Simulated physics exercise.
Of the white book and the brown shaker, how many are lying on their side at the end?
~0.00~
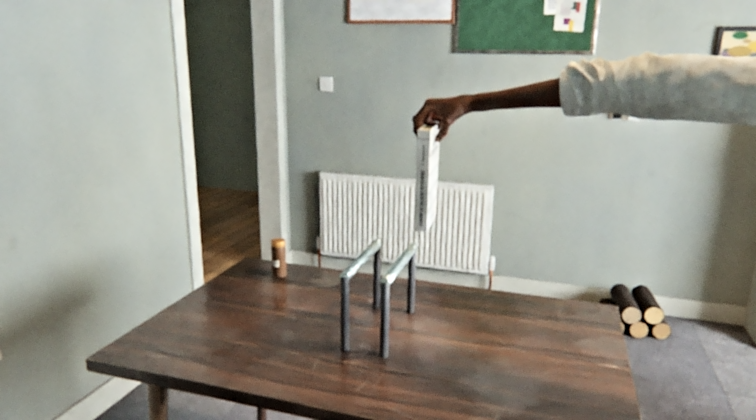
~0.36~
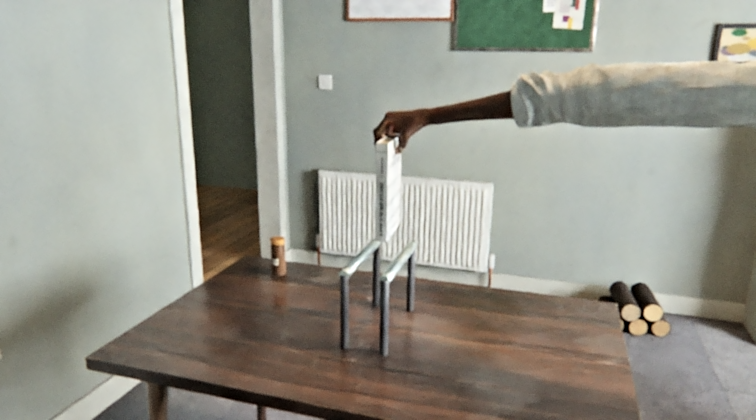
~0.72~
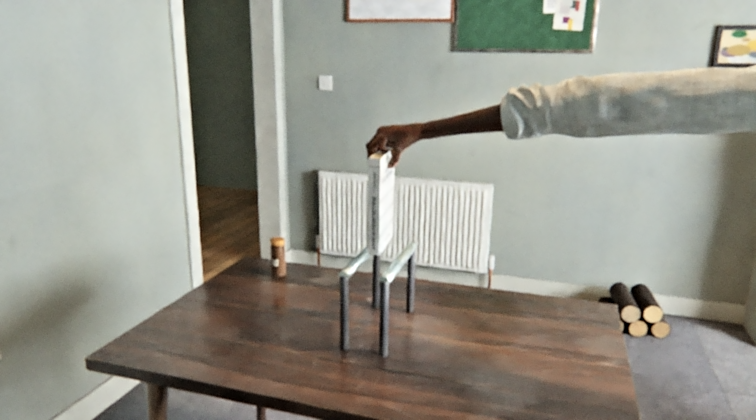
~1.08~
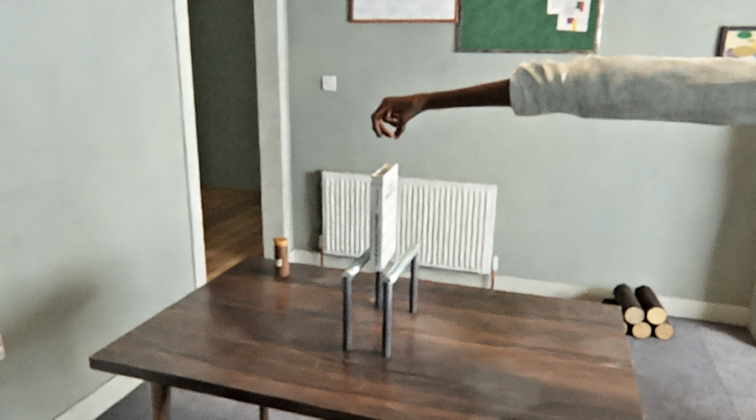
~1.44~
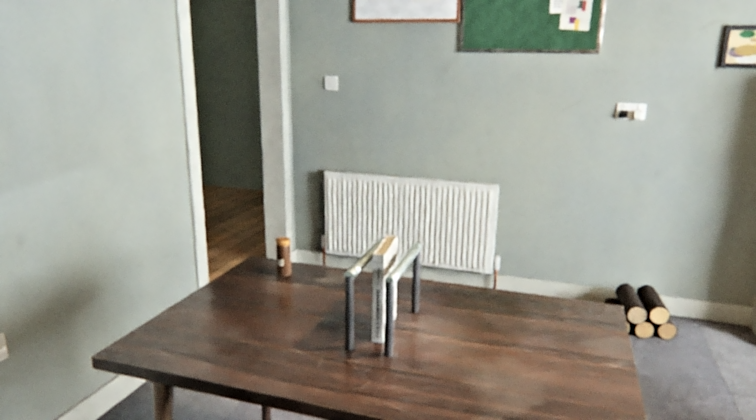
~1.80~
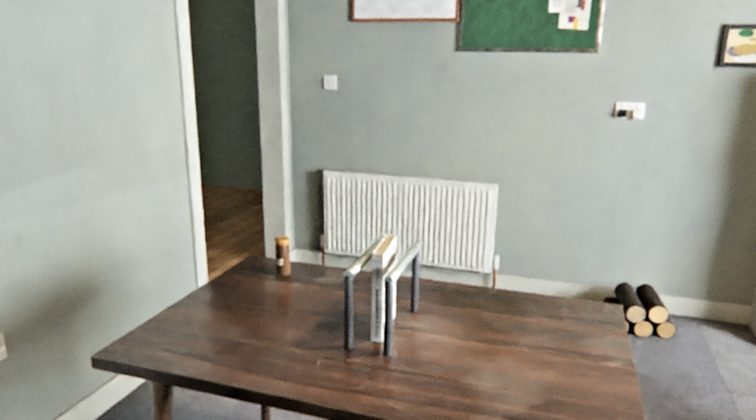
None of them are, as the white book stands upright between the rails and the brown shaker is still standing in its place.
A hand reaching in from the right holds a white book upright above two parallel metal rails on legs, which stand on a dark brown wooden table. The view, swaying slightly, looks across a room with grey-green walls, a white radiator behind the table and a small brown shaker near its back left. The hand carries the book left and lowers it over the gap between the rails, then lets go and draws back. The book drops down through the gap and ends upright between the rails, while the shaker stays in place.
